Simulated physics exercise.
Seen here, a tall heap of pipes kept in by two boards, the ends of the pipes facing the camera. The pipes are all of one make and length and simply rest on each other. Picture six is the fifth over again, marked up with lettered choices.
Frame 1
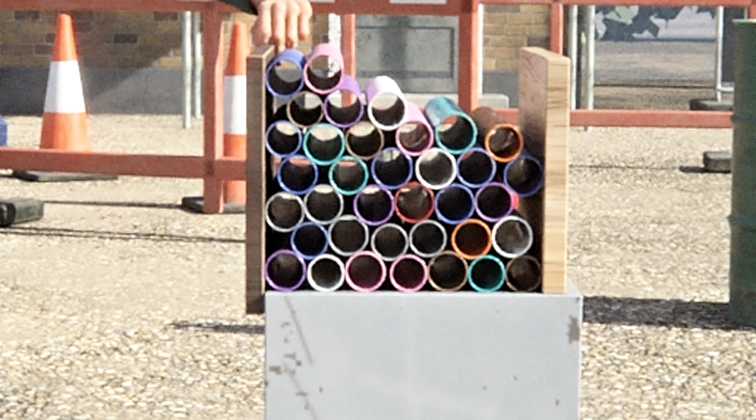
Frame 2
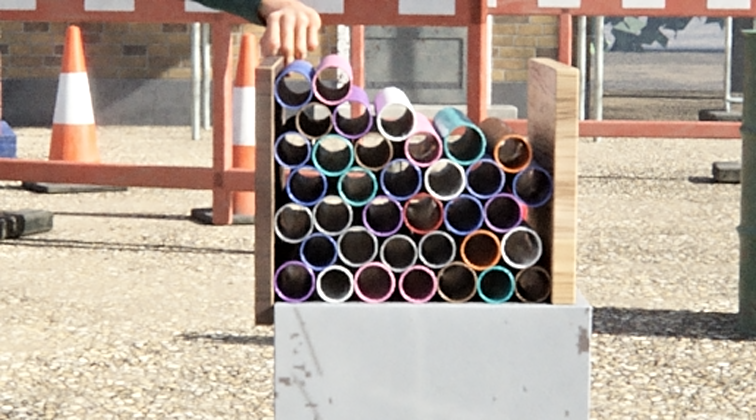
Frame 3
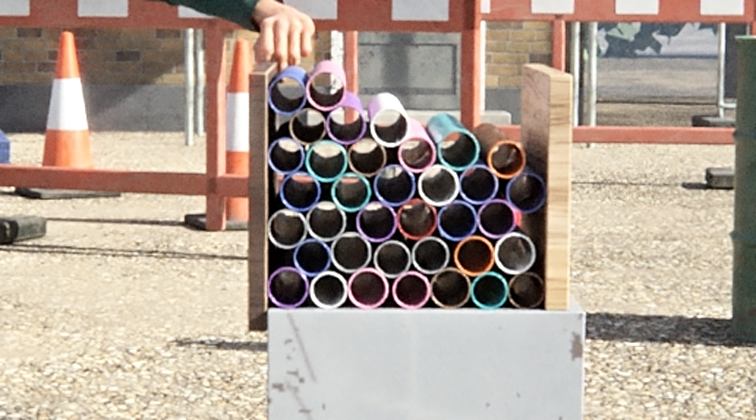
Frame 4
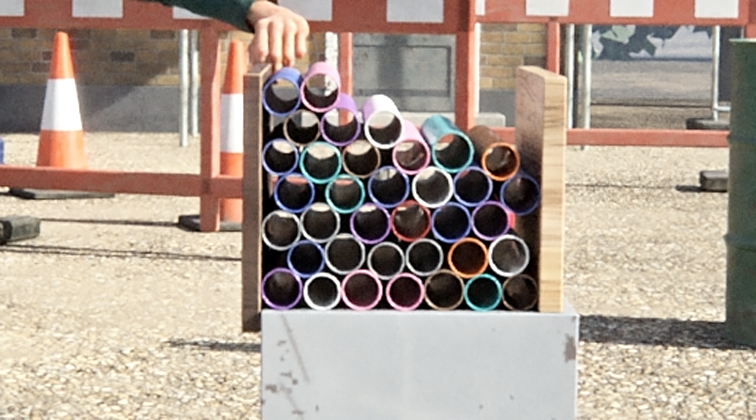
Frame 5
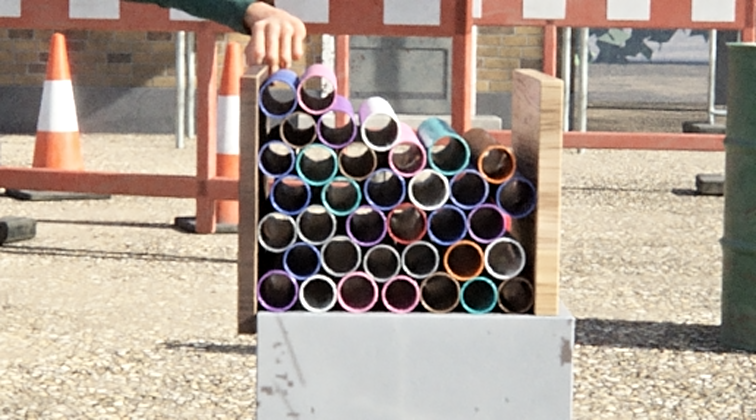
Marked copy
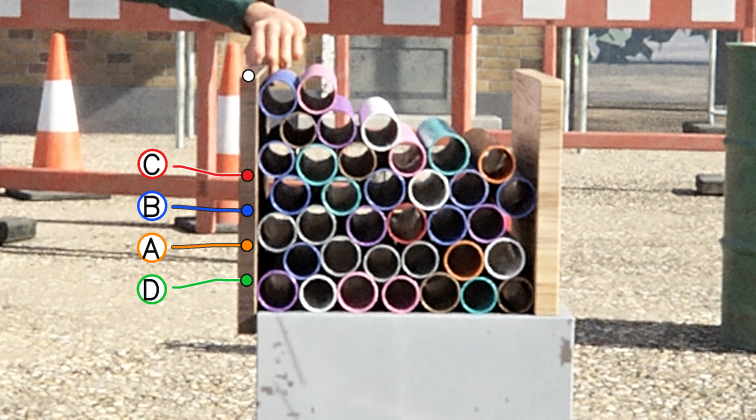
Hand resting on the top left of a tall heap of coloured pipes between two boards, the pipes staying still.
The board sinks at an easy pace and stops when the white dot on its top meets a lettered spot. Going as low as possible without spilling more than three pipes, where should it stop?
The last mark within the limit is C.
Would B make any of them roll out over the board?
At B: Yes.
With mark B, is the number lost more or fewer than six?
It loses fewer than six.
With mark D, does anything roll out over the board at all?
Yes, at D.
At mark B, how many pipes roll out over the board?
The count is four.
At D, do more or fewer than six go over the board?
More than six.
On the marked copy, A at (247, 246); B at (247, 211); C at (247, 176); D at (246, 280); the white dot at (248, 76).
Following C. Soon after the start, top of the board (258, 127).
Later, top of the board (258, 175).
In the end, top of the board (258, 175), one out over the board.
As for the rest, A more than three out over the board; B four out over the board; D more than three out over the board.
